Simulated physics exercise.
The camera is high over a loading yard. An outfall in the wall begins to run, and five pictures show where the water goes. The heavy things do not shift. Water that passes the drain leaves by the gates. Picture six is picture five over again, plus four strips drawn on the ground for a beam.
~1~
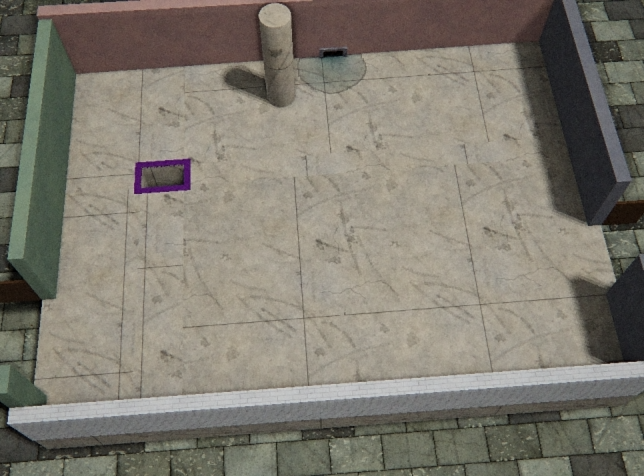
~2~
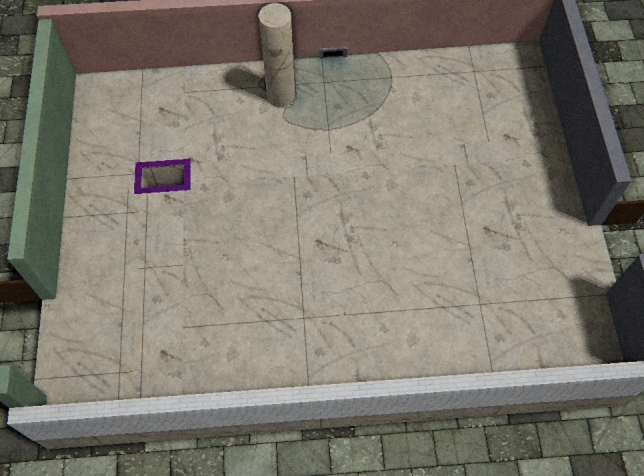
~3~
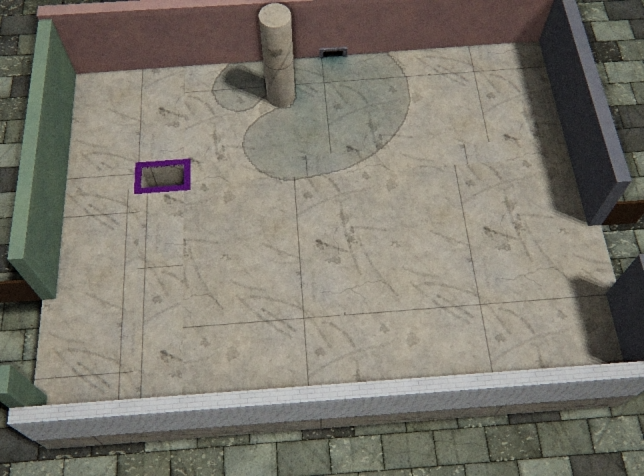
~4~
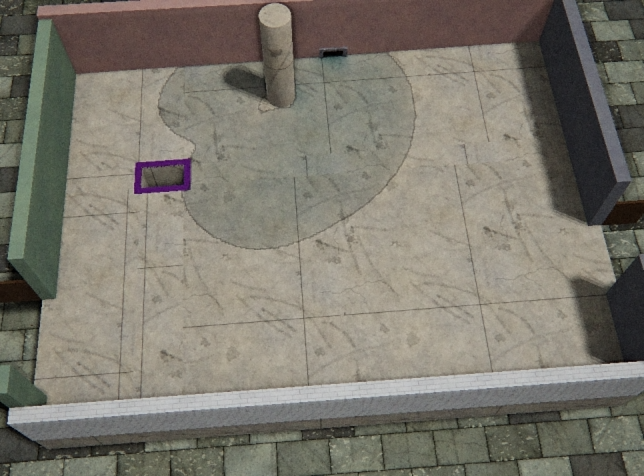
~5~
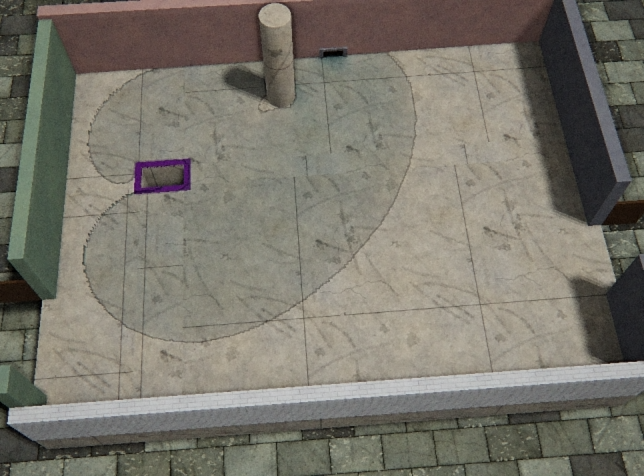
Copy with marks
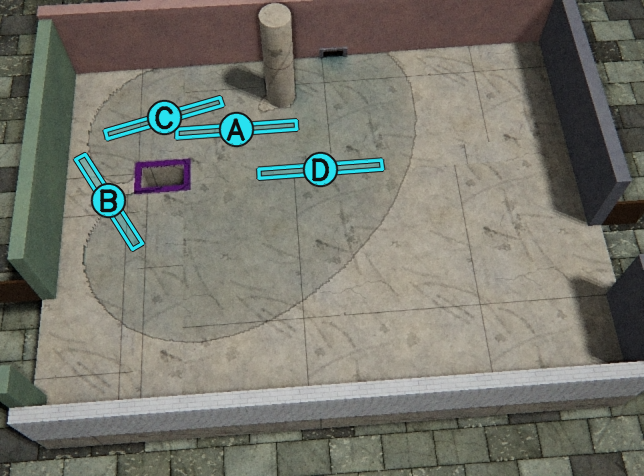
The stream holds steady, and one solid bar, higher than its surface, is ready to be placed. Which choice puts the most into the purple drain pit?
D is best.
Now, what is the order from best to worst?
Best to worst: D, B, C, A.
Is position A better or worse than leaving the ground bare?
Worse.
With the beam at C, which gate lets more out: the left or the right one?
More leaves on the left.
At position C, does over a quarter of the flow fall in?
No, it does not.
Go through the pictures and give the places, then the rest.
Outfall at (333, 52); purple drain pit at (163, 176); open gate at (52, 346); open gate at (597, 259); water covers 1 % of the ground and shows as far out as (342, 87); purple drain pit still dry.
Water covers 5 % of the ground and shows as far out as (311, 124); purple drain pit still dry.
Water covers 11 % of the ground and shows as far out as (260, 165); purple drain pit still dry.
Water covers 23 % of the ground and shows as far out as (247, 243); purple drain pit still dry.
Water covers 39 % of the ground and shows as far out as (150, 331); purple drain pit taking water.
On the marked copy, A from (177, 133) to (296, 124); B from (80, 156) to (137, 246); C from (106, 134) to (221, 101); D from (259, 173) to (381, 164).
If A is chosen, about 4 % of the stream runs into the purple drain pit, about 96 % out by the gates.
If B is chosen, about 24 % of the stream runs into the purple drain pit, about 76 % out by the gates.
If C is chosen, about 13 % of the stream runs into the purple drain pit, about 87 % out by the gates.
If D is chosen, about 33 % of the stream runs into the purple drain pit, about 66 % out by the gates.
